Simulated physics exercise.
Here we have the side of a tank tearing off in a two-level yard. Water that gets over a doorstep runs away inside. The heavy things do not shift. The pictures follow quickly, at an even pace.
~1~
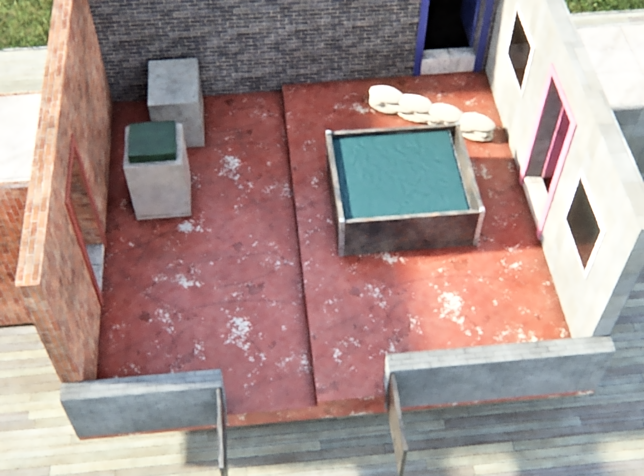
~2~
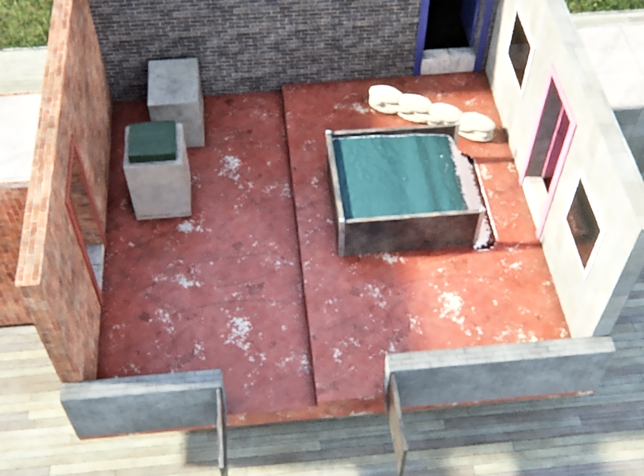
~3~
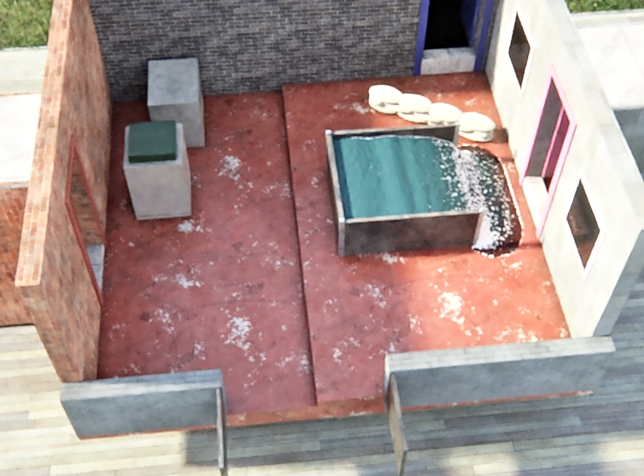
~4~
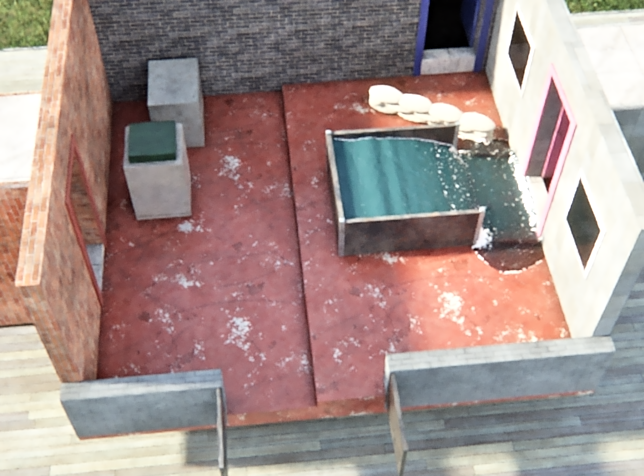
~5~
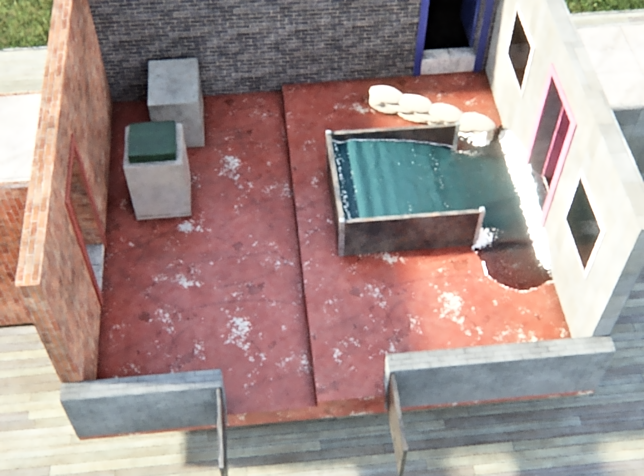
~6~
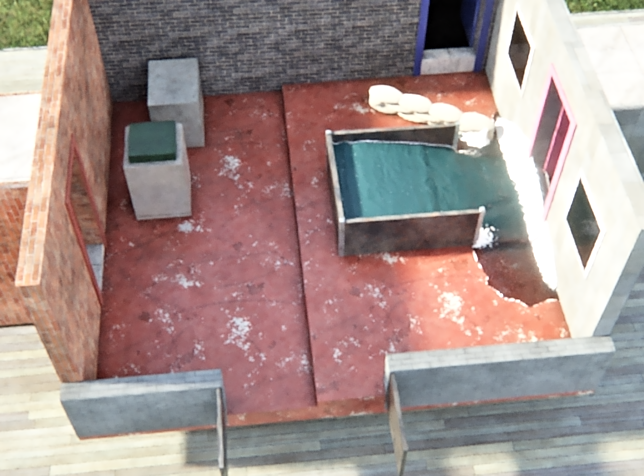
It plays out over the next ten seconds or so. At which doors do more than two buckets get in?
The pink door lets in a lot; the red door admits no more than that; the blue door admits no more than that.
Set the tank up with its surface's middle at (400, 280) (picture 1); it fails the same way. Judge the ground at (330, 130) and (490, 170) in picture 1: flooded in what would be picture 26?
In turn: Under water, covered.
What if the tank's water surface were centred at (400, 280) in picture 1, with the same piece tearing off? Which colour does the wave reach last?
Last comes the red one.
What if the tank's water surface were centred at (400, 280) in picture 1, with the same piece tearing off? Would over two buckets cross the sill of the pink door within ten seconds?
One by one: Pink door takes less.
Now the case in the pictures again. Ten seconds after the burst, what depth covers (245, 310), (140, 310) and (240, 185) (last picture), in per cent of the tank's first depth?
In that order: 10, 10 and 10 per cent.
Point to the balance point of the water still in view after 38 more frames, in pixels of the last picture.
At about (344, 215).
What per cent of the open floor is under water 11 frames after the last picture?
Some 30 per cent.
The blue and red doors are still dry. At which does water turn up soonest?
I say the door marked blue.
A moment on, water covers 15 % of the floor; the pink door far over two buckets in, the red door not reached, the blue door wet at the sill, nothing in.
Next, water covers 30 % of the floor; the pink door far over two buckets in, the red door not reached, the blue door wet at the sill, nothing in.
Then, water covers 55 % of the floor; the pink door far over two buckets in, the red door not reached, the blue door wet at the sill, nothing in.
Later, water covers 90 % of the floor; the pink door far over two buckets in, the red door wet at the sill, nothing in, the blue door wet at the sill, nothing in.
In the end, water covers 90 % of the floor; the pink door far over two buckets in, the red door wet at the sill, nothing in, the blue door wet at the sill, nothing in.
